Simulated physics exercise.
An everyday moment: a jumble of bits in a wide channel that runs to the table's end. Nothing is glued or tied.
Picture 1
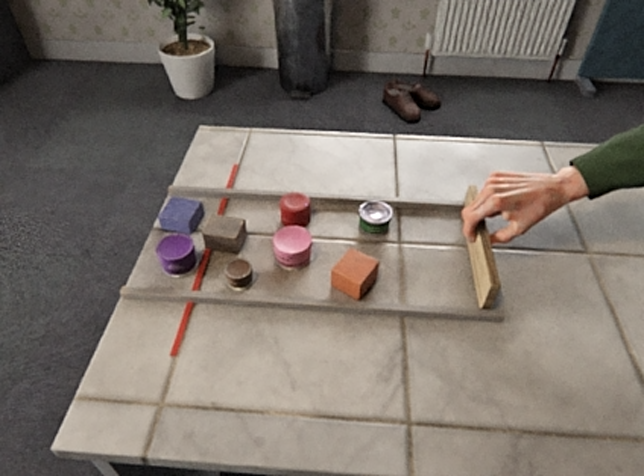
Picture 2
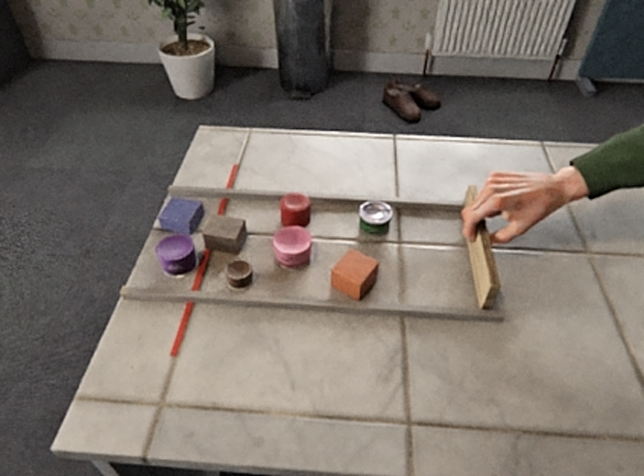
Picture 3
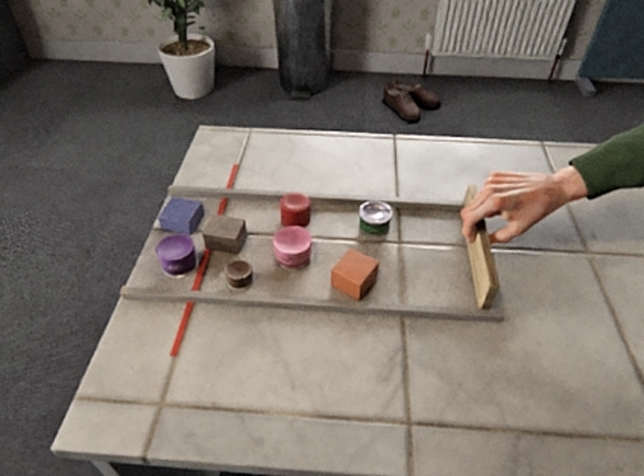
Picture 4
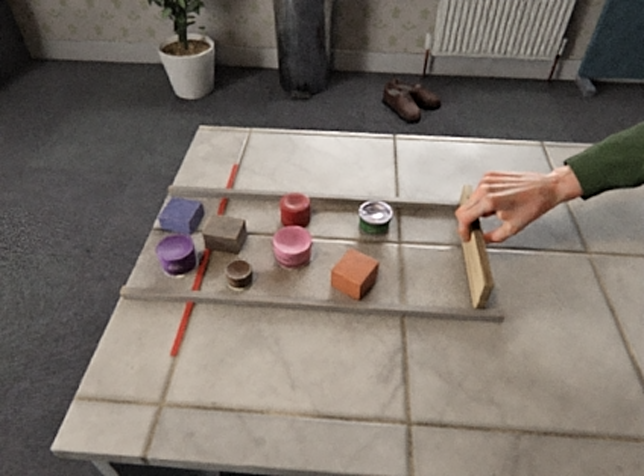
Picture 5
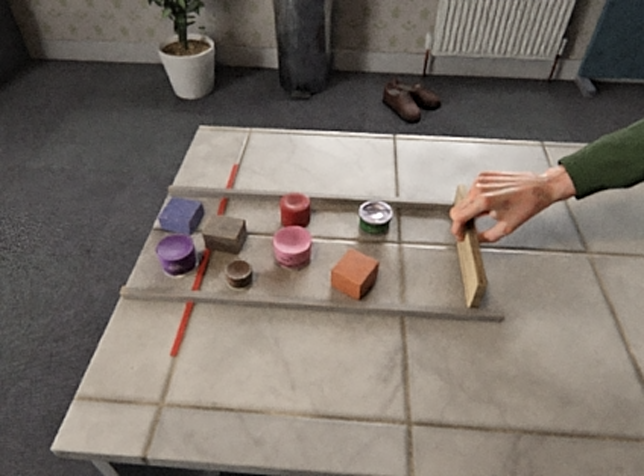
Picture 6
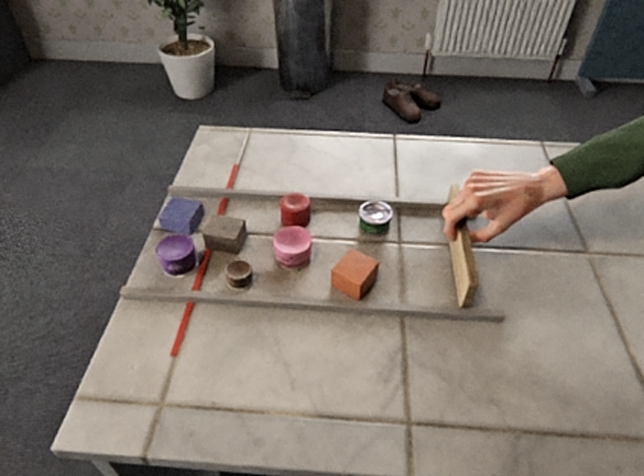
A hand held a wooden board still at the right of a channel, then slid it slightly left toward the scattered blocks and small pots, which all stayed where they were.
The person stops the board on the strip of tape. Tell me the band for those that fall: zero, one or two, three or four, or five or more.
As it turns out, the number that fall off is one or two.
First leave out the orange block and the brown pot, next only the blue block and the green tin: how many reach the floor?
1 in the first case, 0 in the second.
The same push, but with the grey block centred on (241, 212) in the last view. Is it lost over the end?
Then it tumbles off.
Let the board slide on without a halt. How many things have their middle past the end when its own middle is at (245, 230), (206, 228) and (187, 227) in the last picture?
It would be 0, 1 and 4.
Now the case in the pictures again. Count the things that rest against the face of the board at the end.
The number is 3.
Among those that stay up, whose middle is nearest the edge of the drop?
The purple pot.
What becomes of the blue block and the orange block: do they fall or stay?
The blue block tumbles off, the orange block is kept.
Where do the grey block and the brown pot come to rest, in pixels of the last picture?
First (171, 222), then (151, 269).
A little later, none off yet; blue block at rest near (182, 215); purple pot at rest near (178, 256); grey block at rest near (225, 234).
When it is over, the number that fall off is one or two; down, blue block.
